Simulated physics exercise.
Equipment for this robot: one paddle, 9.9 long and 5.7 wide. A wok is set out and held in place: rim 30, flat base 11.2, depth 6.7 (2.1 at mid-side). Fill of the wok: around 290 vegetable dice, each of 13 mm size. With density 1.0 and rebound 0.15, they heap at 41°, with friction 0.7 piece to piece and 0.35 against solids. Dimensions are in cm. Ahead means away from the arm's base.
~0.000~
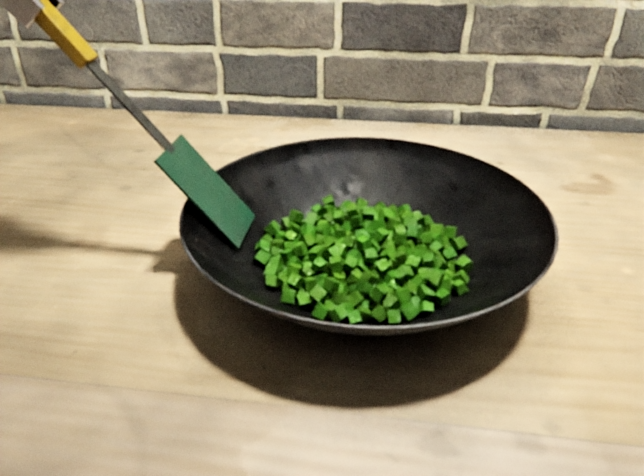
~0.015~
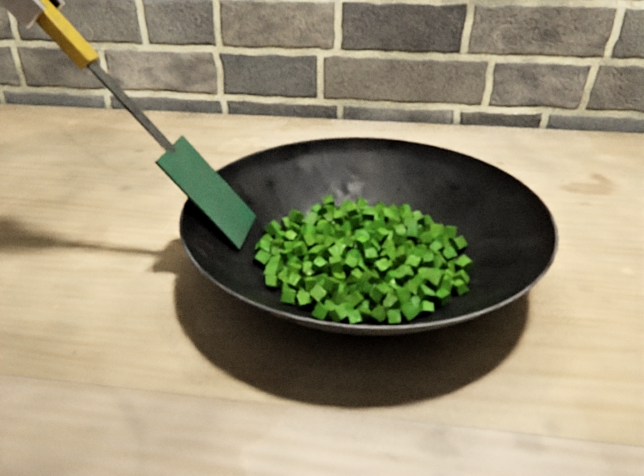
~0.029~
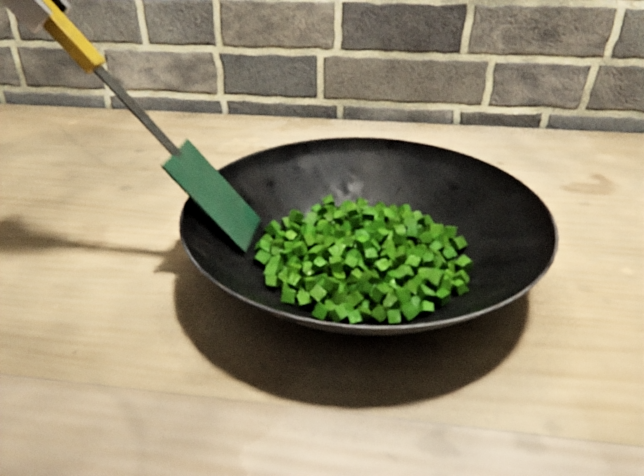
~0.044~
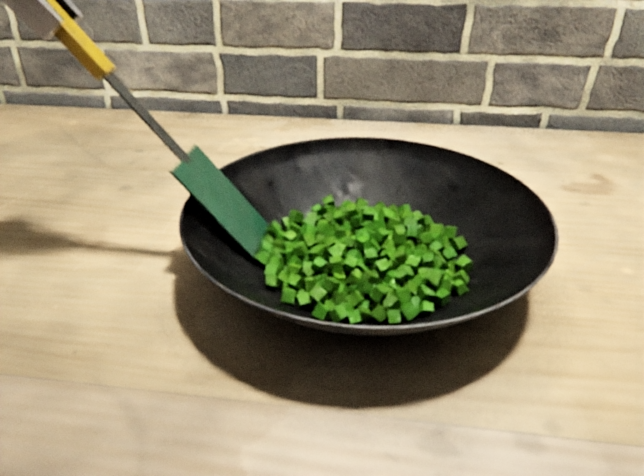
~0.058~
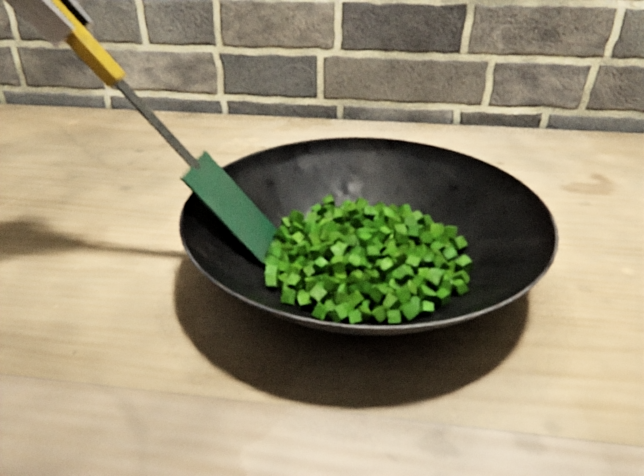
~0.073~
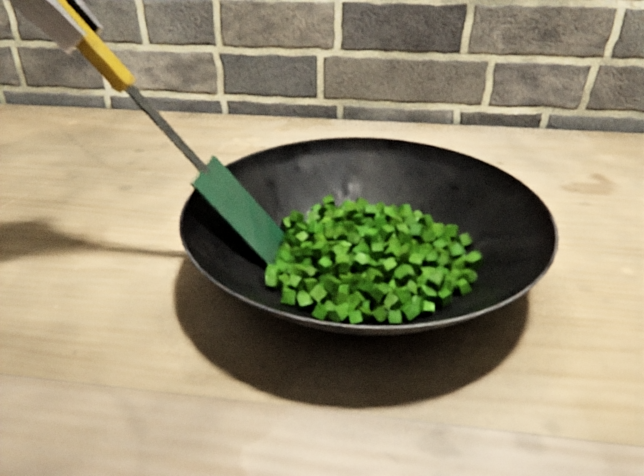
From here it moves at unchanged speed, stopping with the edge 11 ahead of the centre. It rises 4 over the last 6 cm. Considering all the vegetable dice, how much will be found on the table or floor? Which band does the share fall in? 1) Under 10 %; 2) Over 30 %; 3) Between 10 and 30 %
Between 10 and 30 % (3).
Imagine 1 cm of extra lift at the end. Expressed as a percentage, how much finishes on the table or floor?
Roughly 25 per cent.
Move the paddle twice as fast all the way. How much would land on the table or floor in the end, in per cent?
In that case, around 45 per cent would end on the table or floor.
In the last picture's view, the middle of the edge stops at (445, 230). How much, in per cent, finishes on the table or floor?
Something close to 0 in a hundred.
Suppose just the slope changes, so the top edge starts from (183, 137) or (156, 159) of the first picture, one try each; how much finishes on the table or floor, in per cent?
Some 30 per cent, then some 20 per cent.
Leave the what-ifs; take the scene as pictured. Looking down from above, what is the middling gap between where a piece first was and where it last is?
Distance: Around 4 cm.
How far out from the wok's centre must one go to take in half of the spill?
That distance comes to about 22 cm.
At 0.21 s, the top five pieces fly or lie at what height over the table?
Around 6 cm above the table.
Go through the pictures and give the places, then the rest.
Paddle top edge at (168, 147), sloping 52°; upper third of the load around (366, 247), from x 260 to 465, top at y 205; 292 in the wok, in the first frame.
Paddle top edge at (169, 148), sloping 52°; upper third of the load around (366, 247), from x 260 to 465, top at y 205, in the second frame.
Paddle top edge at (175, 152), sloping 52°; upper third of the load around (366, 247), from x 260 to 465, top at y 205, in the third frame.
Paddle top edge at (184, 158), sloping 52°; upper third of the load around (366, 245), from x 260 to 465, top at y 205, in the fourth frame.
Paddle top edge at (193, 163), sloping 52°; upper third of the load around (369, 246), from x 270 to 465, top at y 205, in the fifth frame.
Paddle top edge at (203, 168), sloping 52°; upper third of the load around (372, 244), from x 270 to 475, top at y 200; 292 in the wok, in the sixth frame.
By 0.21 s, sloping 52°, highest piece 7 above the table; 292 in the wok.
By 0.35 s, sloping 52°, highest piece 9 above the table; 287 in the wok, 1 on the table or floor, 4 on the blade or in flight.
By 0.61 s, sloping 52°, highest piece 8 above the table; 227 in the wok, 55 on the table or floor, 10 on the blade or in flight.
By 1.66 s, sloping 52°, highest piece 8 above the table; 227 in the wok, 65 on the table or floor.
Final count, 227 in the wok, 65 on the table or floor. That is 22 % on the table or floor.
